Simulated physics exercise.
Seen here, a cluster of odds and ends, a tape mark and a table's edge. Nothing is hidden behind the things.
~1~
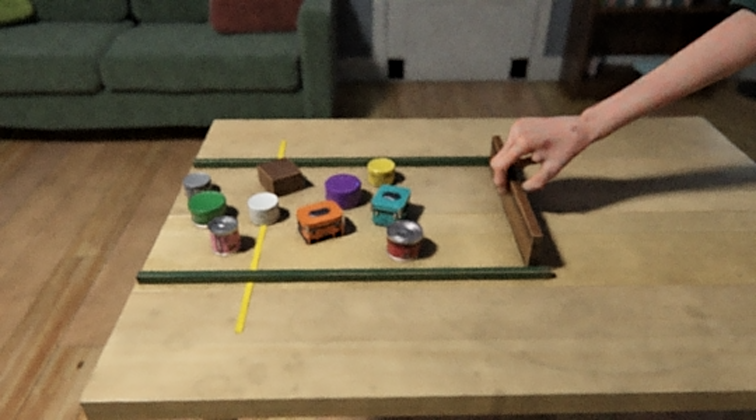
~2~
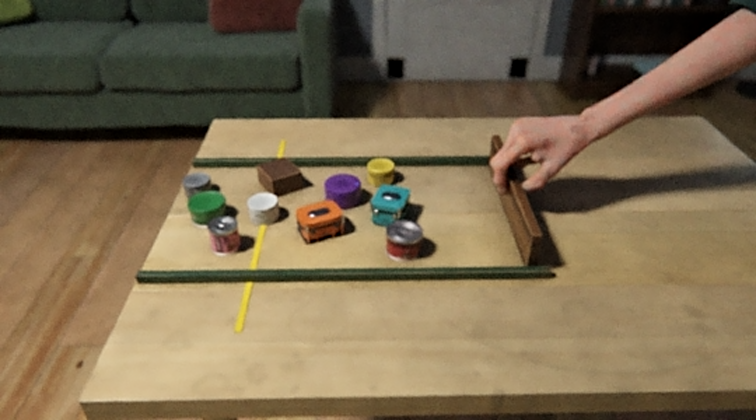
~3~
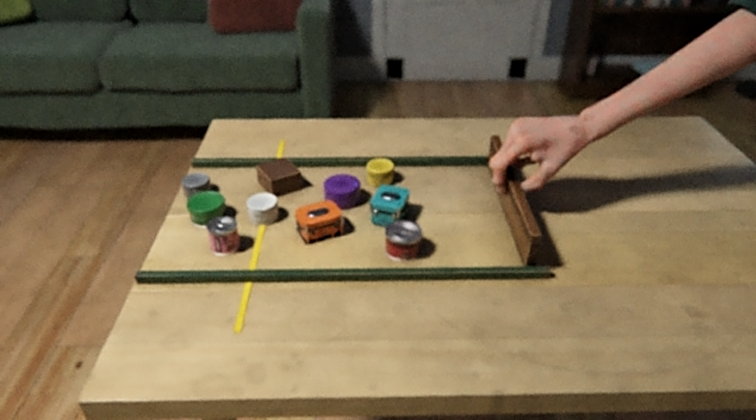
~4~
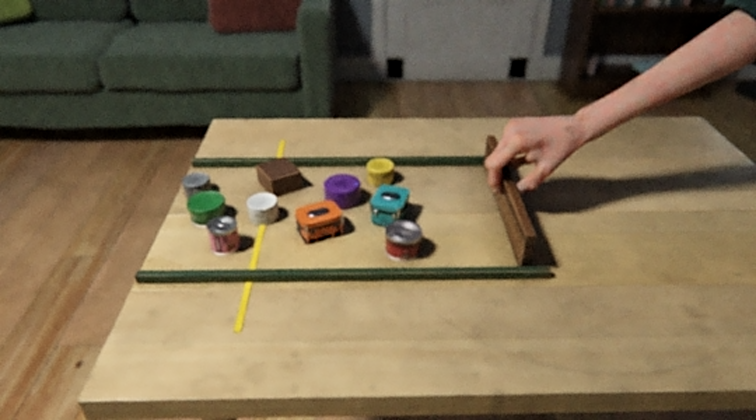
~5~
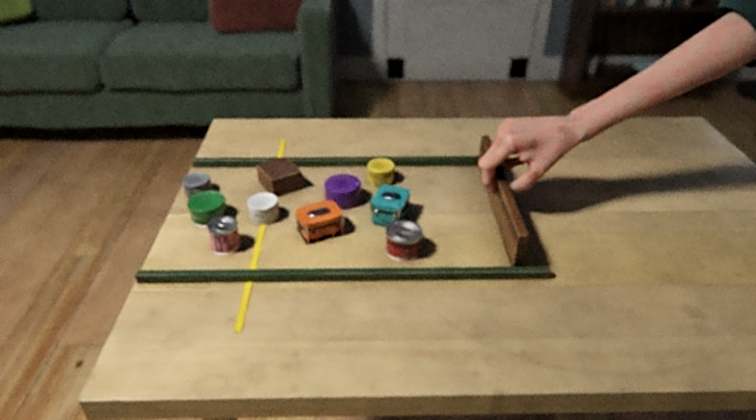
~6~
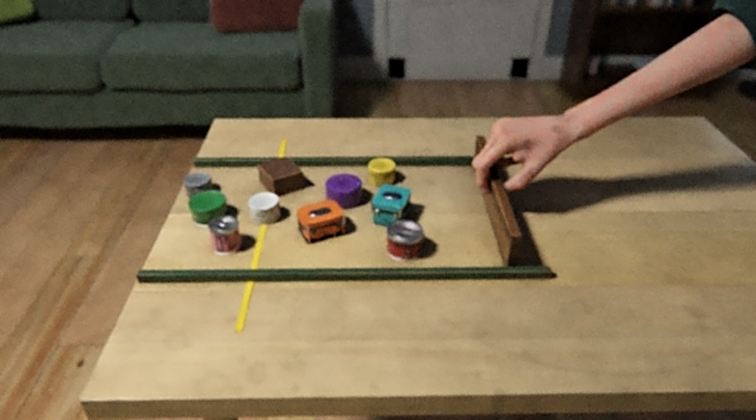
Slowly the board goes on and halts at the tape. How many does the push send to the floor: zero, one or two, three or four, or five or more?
The number that fall off is zero.
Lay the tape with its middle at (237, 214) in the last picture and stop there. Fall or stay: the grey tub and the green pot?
The grey tub goes over, the green pot drops off.
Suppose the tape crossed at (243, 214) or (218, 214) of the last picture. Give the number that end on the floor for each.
Down on the floor: 1 and 2.
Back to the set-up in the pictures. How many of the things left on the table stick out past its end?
The number is 0.
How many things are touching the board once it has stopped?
It touches 4.
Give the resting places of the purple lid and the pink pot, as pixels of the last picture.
The purple lid stops around (252, 191); the pink pot around (185, 248).
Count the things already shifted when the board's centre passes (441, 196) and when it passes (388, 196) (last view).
At the one place 0, at the other 3.
Soon after, none off yet; grey tub at rest near (199, 186); green pot at rest near (209, 209); pink pot at rest near (226, 235).
In the end, the number that fall off is zero.
